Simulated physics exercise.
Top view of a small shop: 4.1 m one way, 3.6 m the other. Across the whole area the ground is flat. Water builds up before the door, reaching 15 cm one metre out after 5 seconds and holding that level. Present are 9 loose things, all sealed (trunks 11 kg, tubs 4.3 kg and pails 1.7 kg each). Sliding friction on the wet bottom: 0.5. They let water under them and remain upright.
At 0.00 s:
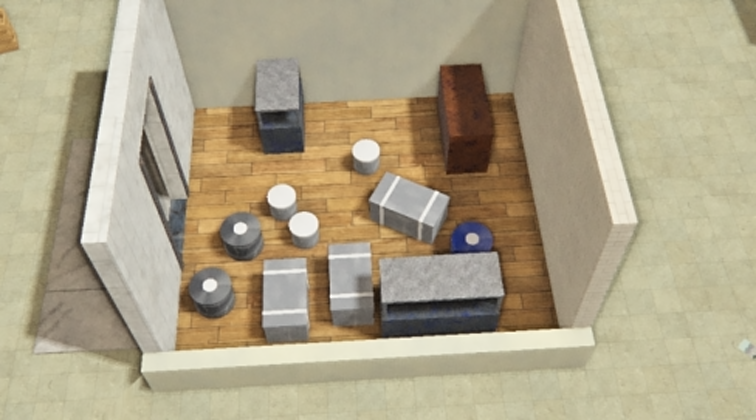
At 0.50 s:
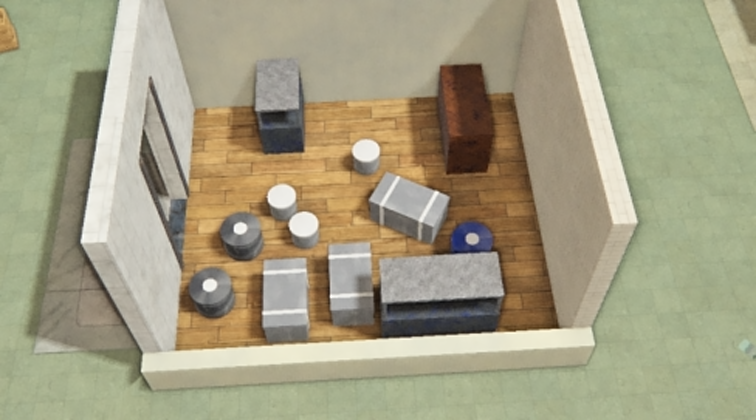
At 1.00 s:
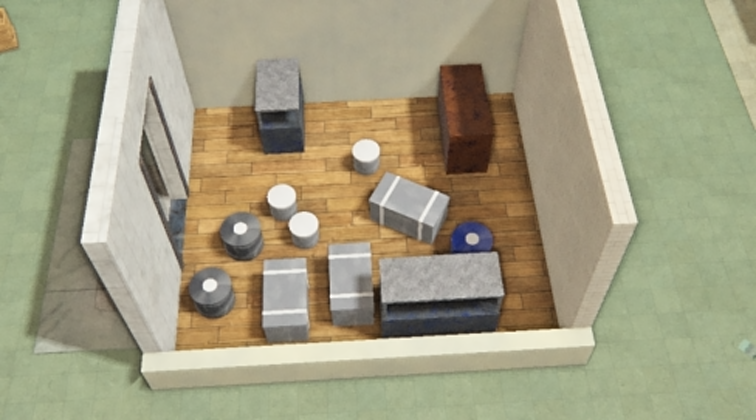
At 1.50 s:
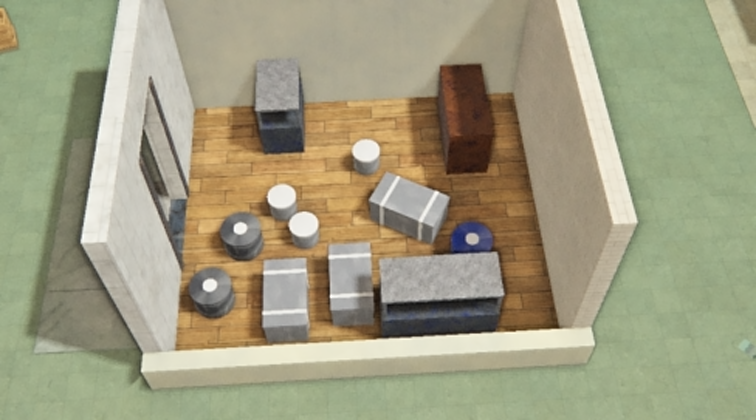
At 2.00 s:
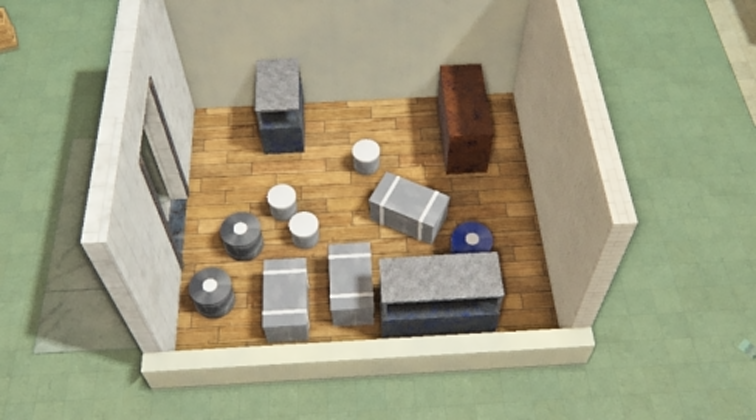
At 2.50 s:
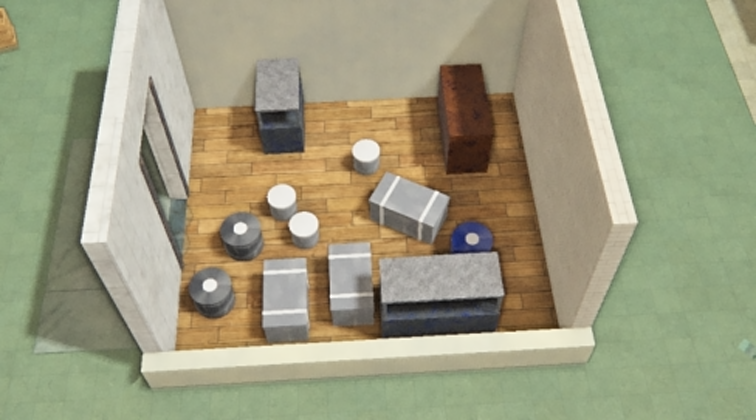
At the start, a small shop seen from above holds tubs, boxes and cabinets on a dry wooden floor, with pale ground outside. The ground around the walls then turns green, and later a greenish tint shows at the left doorway, while everything inside stays still.
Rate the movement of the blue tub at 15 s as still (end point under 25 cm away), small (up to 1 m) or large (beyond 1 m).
Small.
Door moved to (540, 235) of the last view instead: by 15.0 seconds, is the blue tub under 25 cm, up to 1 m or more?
Outcome - blue tub: Well off.
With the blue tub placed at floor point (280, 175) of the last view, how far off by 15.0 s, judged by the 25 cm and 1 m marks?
Short answer, it is taken a long way.
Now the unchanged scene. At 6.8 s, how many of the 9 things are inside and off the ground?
The count is 3.
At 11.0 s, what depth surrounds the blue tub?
About 6 cm.
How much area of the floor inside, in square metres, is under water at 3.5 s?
About 1.0 m2.
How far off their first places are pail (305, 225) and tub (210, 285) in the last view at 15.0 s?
First 250 cm, then 60 cm.
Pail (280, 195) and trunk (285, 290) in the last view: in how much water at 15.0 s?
About 7 and 5 cm.
After 3.5 s the blue tub is near (472, 239), 0.0 m from its start, aground; 0 afloat.
After 6.8 s the blue tub is near (472, 239), 0.0 m from its start, aground; 3 afloat.
After 11.0 s the blue tub is near (532, 252), 0.7 m from its start, afloat; 9 afloat.
After 15.0 s the blue tub is near (525, 246), 0.6 m from its start, afloat; 9 afloat.
